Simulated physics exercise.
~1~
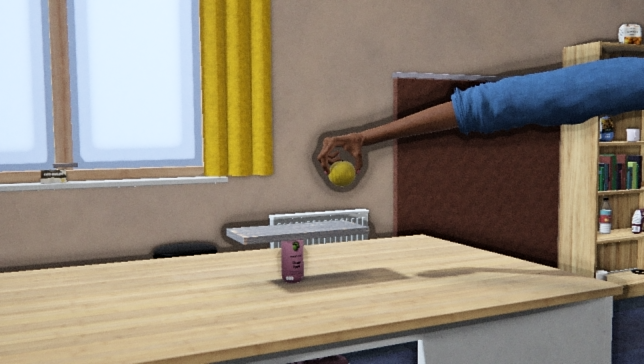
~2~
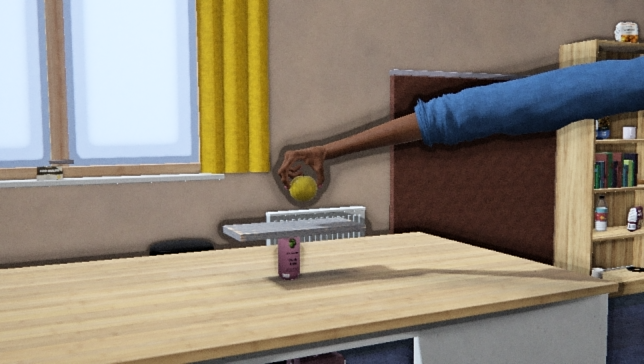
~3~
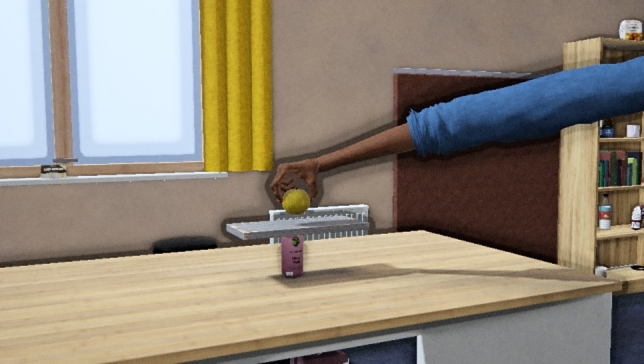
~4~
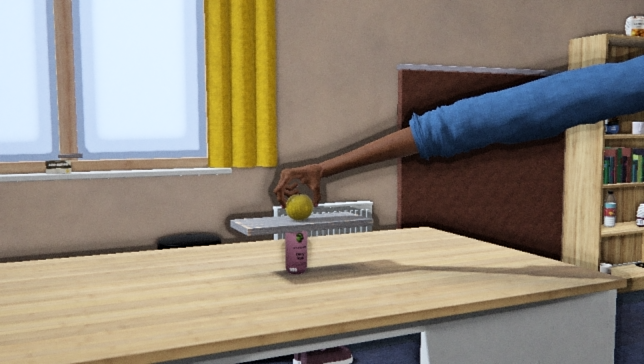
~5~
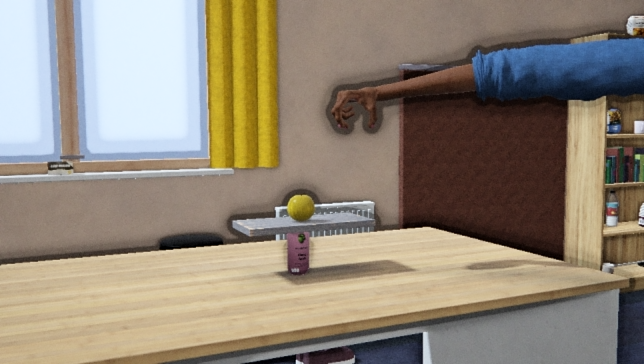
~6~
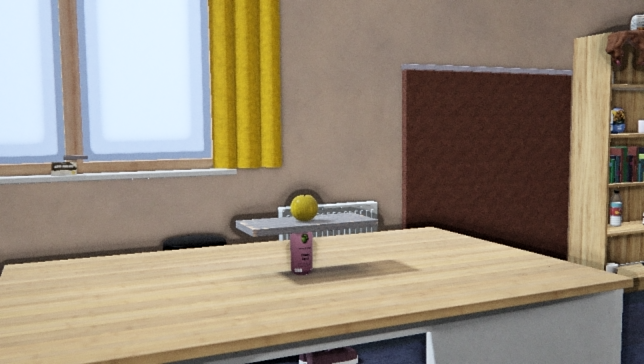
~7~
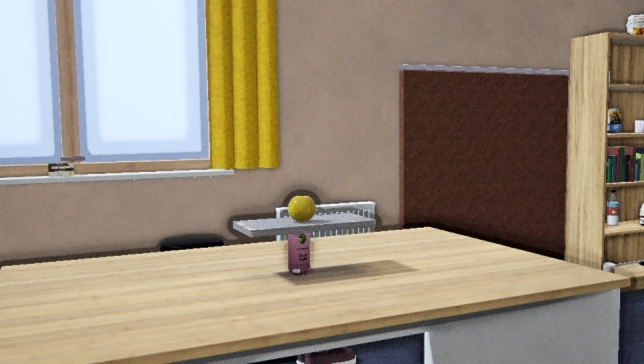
A hand in a blue sleeve reaches in from the right, holding a yellow apple above a grey board that rests on a small pink can. The can stands on a pale wooden table in a room with a window and yellow curtain at left and a shelf at right, seen from a slightly swaying camera. The hand carries the apple left and down, then lowers it onto the board. It lets go, draws back to the right and leaves the view. The apple stays in place on the board, and the little tower remains standing, with everything at rest.
